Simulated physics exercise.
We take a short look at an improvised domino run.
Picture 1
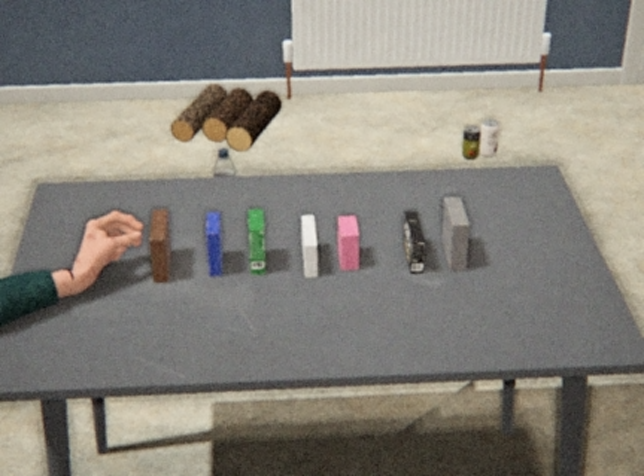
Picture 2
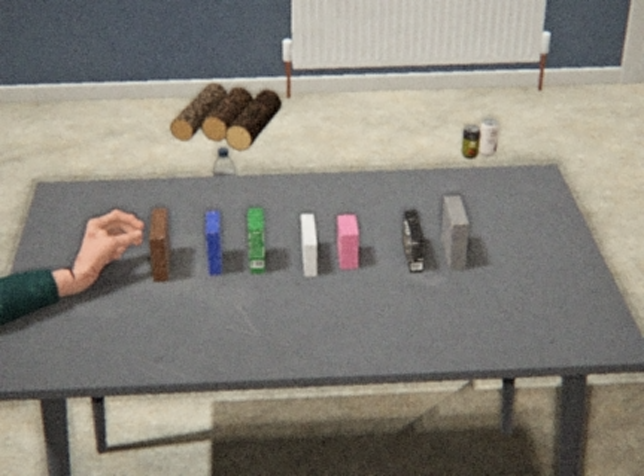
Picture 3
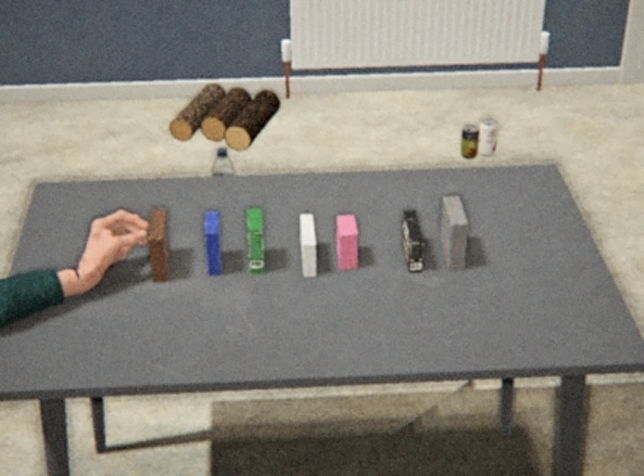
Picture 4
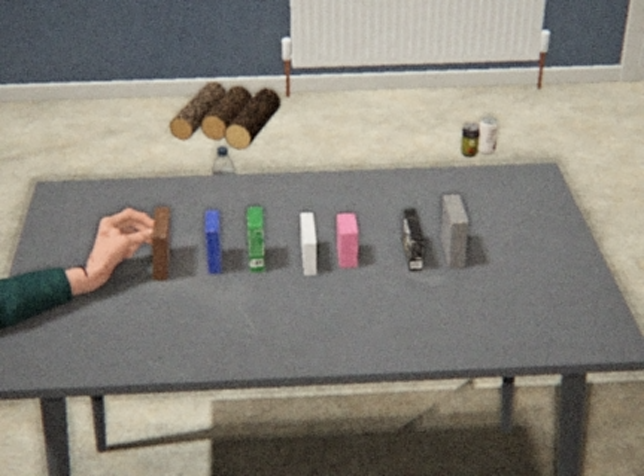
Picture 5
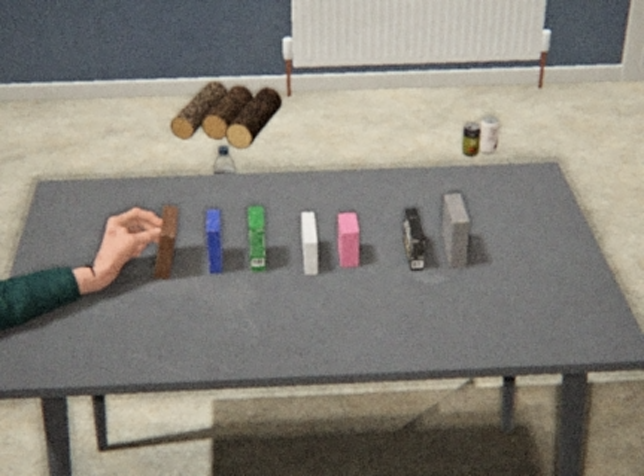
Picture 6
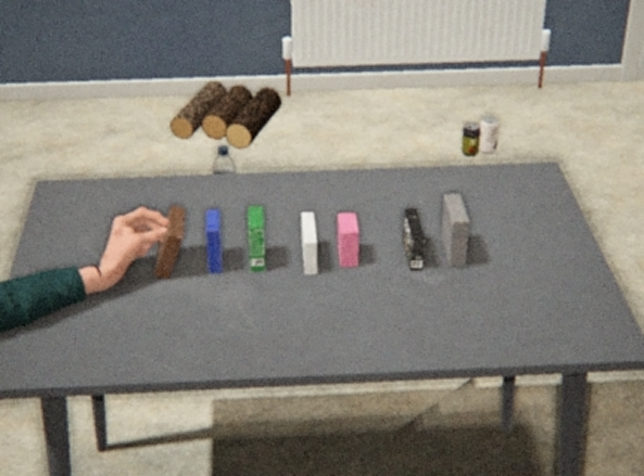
On a grey table, a hand reaching from the left pushes a brown block, tilting it rightward toward a blue board.
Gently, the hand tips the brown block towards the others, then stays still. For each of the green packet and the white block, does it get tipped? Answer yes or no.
Green packet - yes; white block - yes.
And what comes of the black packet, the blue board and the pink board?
Result - black packet up, blue board down, pink board down.
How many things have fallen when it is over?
Total: 5.
Then, 0.40 s past the last view, brown block 77° over; green packet rocked 58° from its first pose near (284, 243); white block rocked 15° from its first pose near (314, 242); blue board rocked 66° from its first pose.
Then, 0.90 s past the last view, brown block 90° over; green packet on its side near (290, 249); white block on its side near (336, 253); pink board on its side.
Finally, down or leaning hard on the table, green packet, pink board, blue board and white block; black packet still in place. Final places as the last picture's camera would see them, green packet near (293, 253), white block near (339, 253).
